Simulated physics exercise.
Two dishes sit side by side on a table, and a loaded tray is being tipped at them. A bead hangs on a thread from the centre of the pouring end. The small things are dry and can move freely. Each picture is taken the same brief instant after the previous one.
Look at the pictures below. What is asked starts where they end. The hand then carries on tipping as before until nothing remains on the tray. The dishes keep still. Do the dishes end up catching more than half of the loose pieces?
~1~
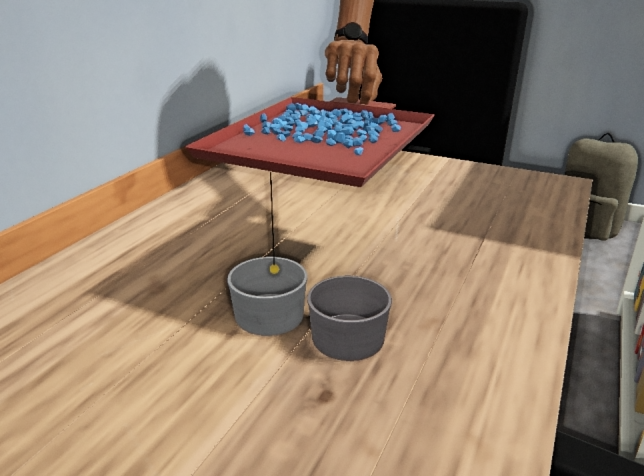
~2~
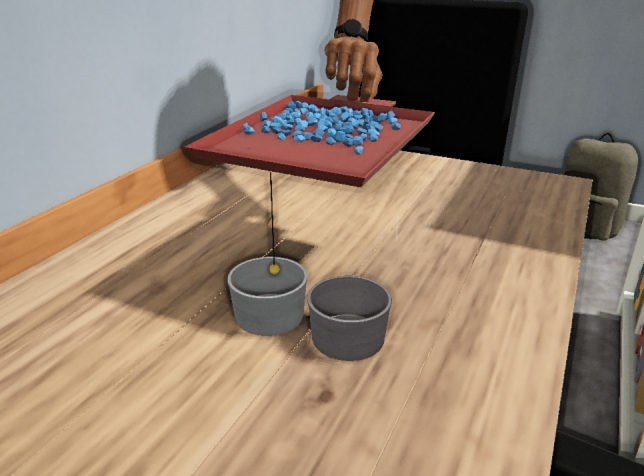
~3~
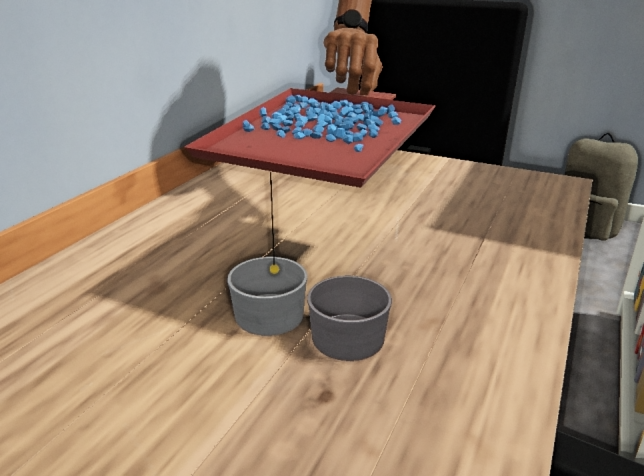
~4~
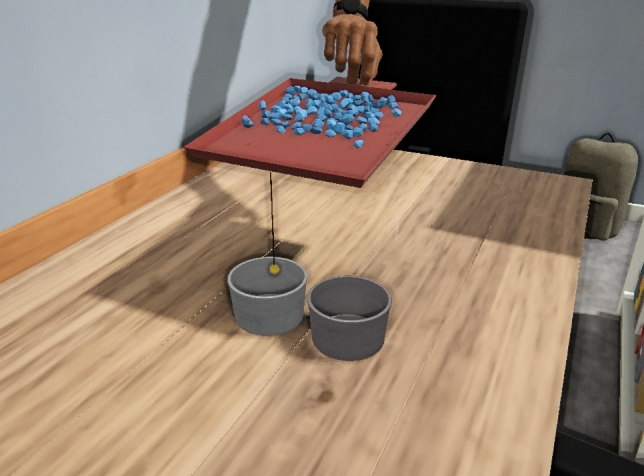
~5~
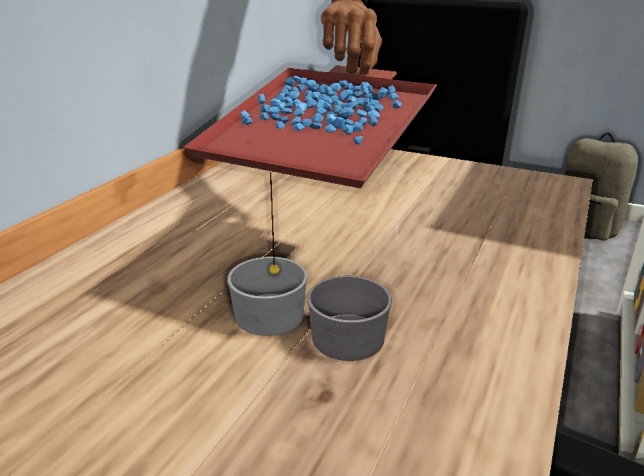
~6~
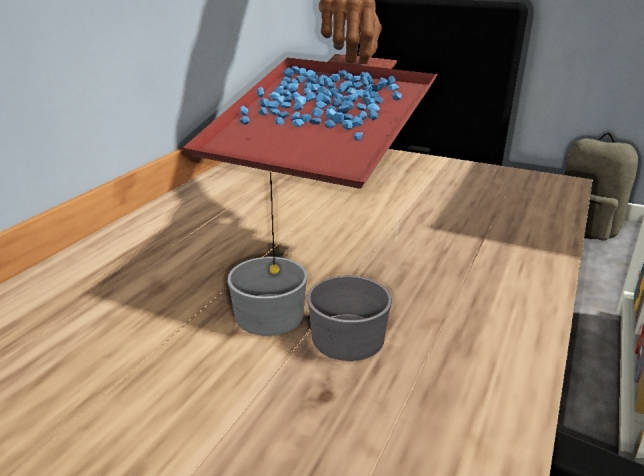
No.
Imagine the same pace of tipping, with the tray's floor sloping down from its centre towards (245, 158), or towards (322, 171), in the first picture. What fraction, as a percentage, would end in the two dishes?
For the first aim it is 10 in a hundred, for the second 40 in a hundred.
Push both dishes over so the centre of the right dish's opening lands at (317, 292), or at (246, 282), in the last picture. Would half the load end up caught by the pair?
Taking them in turn, it's short of half and then short of half.
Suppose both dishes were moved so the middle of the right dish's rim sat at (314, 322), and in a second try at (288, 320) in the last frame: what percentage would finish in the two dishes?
Respectively 70 percent and 70 percent.
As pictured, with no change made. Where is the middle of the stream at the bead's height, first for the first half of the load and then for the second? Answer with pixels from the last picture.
About (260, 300) to begin with, then about (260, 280).
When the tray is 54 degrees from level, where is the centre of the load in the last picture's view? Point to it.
I'd put the middle close to (269, 166).
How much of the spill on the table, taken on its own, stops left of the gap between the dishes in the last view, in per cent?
It comes to 80 per cent or so.
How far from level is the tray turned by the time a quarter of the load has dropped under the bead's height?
Somewhere near 60 degrees, I'd say.
Soon after the last picture, tray tipped steeply; about two thirds on the tray; about a quarter in the air.
A little later, tray tipped right over; about a quarter on the tray; a stray few in the right dish; a stray few in the left dish; about two thirds outside both; a small part in the air.
Later still, tray tipped past a quarter turn; a stray few in the right dish; a small part in the left dish; nearly all outside both.
At rest, tray tipped past a quarter turn; a stray few in the right dish; a small part in the left dish; nearly all outside both.
